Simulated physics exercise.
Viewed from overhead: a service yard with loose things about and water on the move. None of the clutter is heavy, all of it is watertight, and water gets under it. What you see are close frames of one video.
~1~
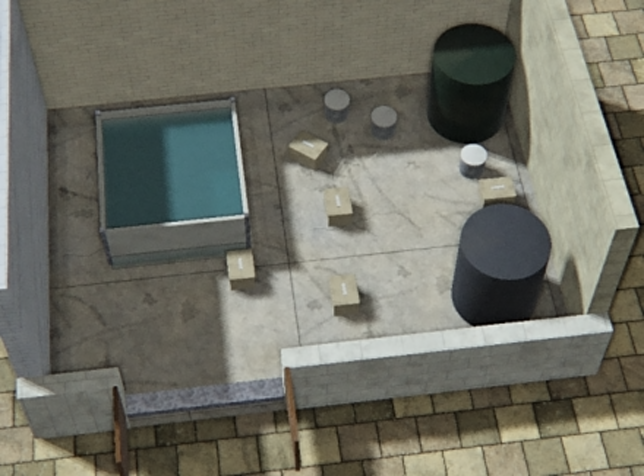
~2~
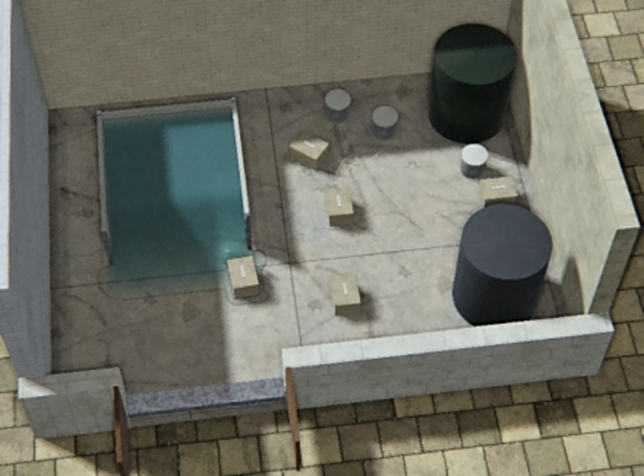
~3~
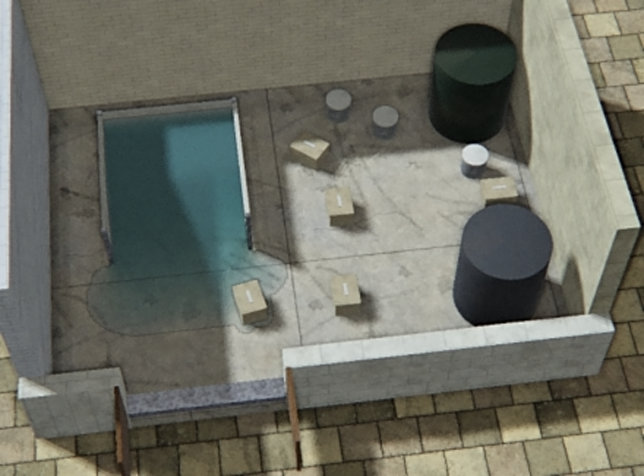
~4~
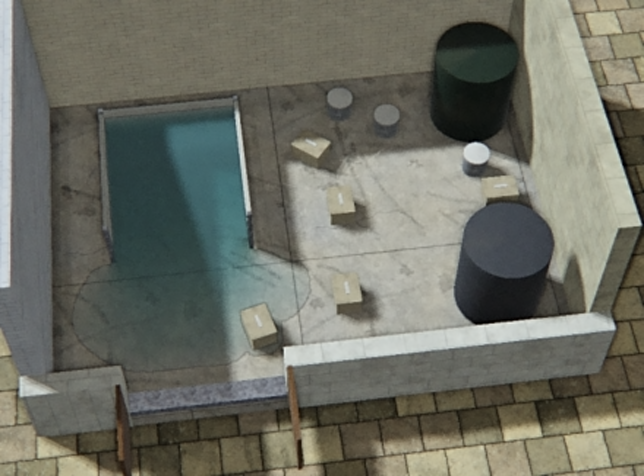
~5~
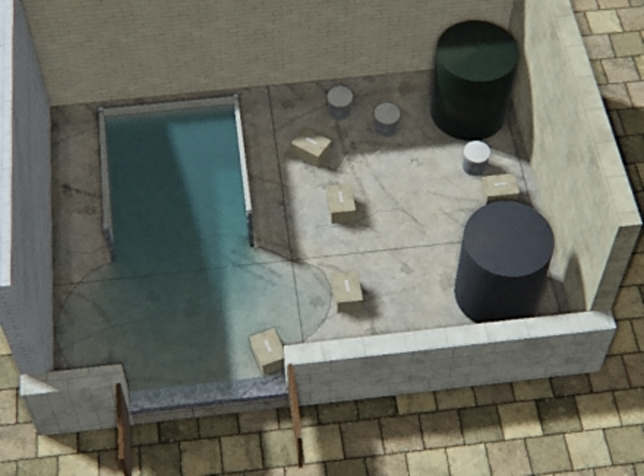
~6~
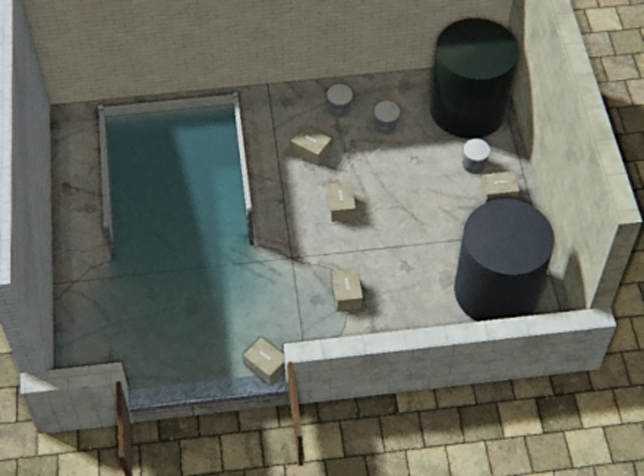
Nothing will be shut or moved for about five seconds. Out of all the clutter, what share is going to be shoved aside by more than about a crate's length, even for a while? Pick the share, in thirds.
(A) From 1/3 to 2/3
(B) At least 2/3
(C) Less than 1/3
C, less than 1/3.
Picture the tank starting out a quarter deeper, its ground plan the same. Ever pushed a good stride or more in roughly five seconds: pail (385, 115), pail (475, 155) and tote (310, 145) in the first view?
Taking each in turn, the answer is came up short, came up short, came up short.
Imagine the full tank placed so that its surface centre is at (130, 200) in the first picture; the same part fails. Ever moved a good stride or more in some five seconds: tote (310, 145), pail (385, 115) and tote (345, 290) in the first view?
Not far, Not far, Far enough.
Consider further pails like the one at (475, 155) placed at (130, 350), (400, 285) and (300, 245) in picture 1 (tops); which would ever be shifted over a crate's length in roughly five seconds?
In that order: Moved that far, pushed that far, not that far.
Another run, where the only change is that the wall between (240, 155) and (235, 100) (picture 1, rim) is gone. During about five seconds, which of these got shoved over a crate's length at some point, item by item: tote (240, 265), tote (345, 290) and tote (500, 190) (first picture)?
Here is how they go, in order: Fails to go that far, dislodged that far, and dislodged that far.
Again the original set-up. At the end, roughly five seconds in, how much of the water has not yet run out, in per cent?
Roughly 44 per cent.
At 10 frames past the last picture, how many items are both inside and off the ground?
The answer is 0.
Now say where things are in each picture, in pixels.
A tote at (241, 264), on the bottom; a pail at (474, 155) rests on the ground; 0 of 8 have shifted, in the first frame.
A tote at (243, 272) rests on the ground, close to its start; a pail at (475, 155), on the bottom; 1 of 8 have shifted, in the second frame.
A tote at (250, 297) rests on the ground, a stride from its start; a pail at (475, 155), on the bottom; 1 of 8 have shifted, in the third frame.
A tote at (259, 322) rests on the ground, a stride from its start; a pail at (477, 153) rests on the ground; 1 of 8 have shifted, in the fourth frame.
A tote at (268, 347) rests on the ground, a stride from its start; a pail at (477, 152), on the bottom; 1 of 8 have shifted, in the fifth frame.
A tote at (265, 356), on the bottom, a stride from its start; a pail at (477, 150) rests on the ground; 1 of 8 have shifted, in the sixth frame.
A moment on, 1 of 8 are well off their spots; 0 afloat.
Next, 1 of 8 are well off their spots; 0 afloat.
Later, 1 of 8 are well off their spots; 0 afloat.
In the end, 2 of 8 are well off their spots, and 2 have been at some point; 1 afloat.
